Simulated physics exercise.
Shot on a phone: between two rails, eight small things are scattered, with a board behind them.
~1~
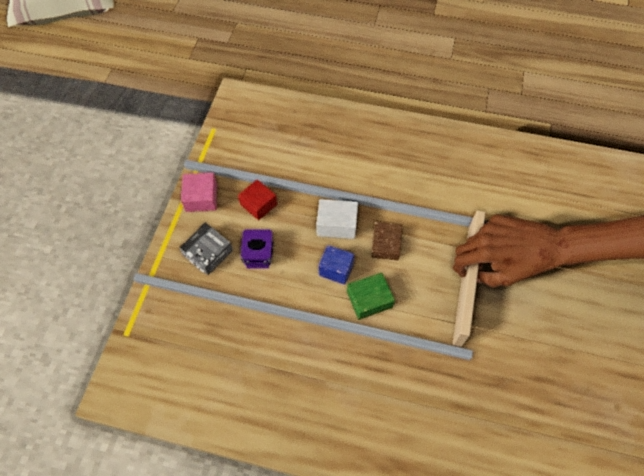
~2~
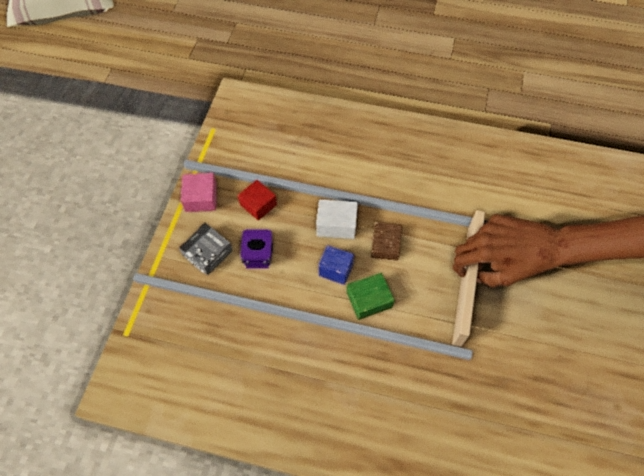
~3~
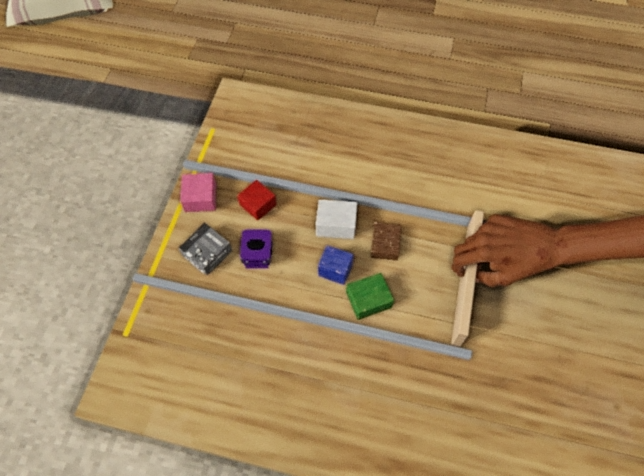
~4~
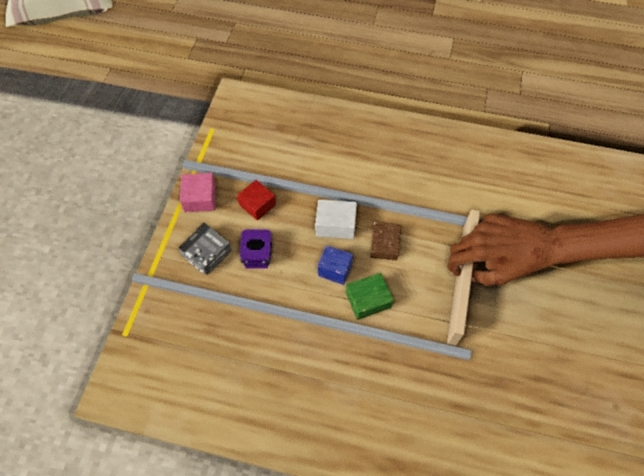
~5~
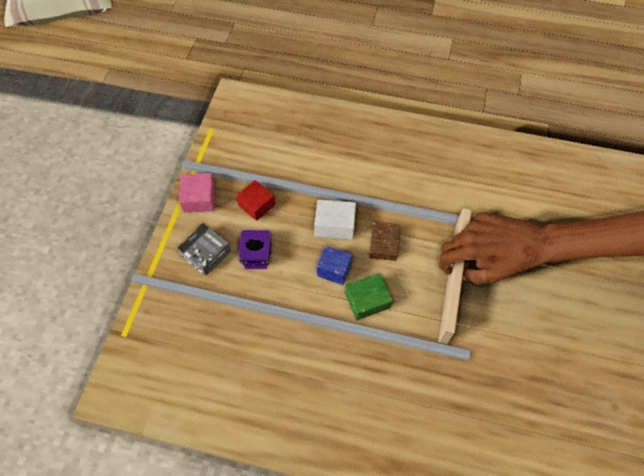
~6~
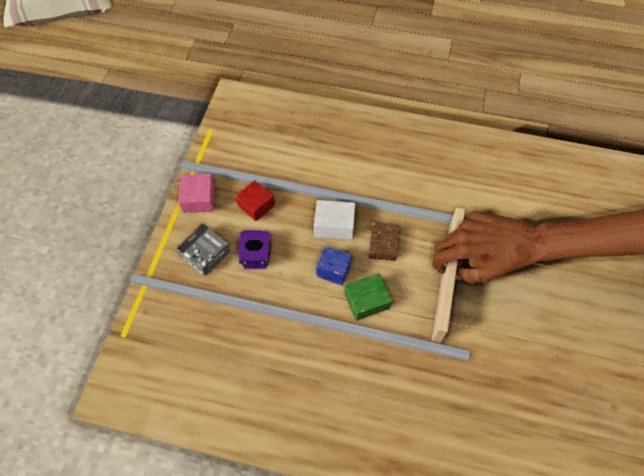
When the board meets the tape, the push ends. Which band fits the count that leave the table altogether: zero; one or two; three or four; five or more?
The band that fits is five or more.
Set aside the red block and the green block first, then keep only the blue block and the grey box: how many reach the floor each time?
Falls come to 4 the first time and 5 the other time.
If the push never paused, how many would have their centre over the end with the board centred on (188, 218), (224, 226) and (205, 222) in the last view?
By position: 5 / 3 / 3.
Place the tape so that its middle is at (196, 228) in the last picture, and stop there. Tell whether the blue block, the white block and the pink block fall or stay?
The blue block does not fall, the white block drops off, the pink block falls.
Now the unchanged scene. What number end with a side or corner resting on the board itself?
That number would be 1.
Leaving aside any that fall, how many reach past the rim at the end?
Count of overhanging things: 1.
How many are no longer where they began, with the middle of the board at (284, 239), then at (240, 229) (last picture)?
In order, the tallies are 8 and 8.
Early on, none off yet; pink block at rest near (197, 193); grey box at rest near (204, 250); red block at rest near (255, 201).
A while later, none off yet; pink block travelled about its own width near (167, 187); grey box travelled about its own width near (172, 254); red block travelled well along near (195, 194).
Finally, the number that fall off is five or more; lost, green block, blue block, white block, purple case, red block, grey box and pink block.
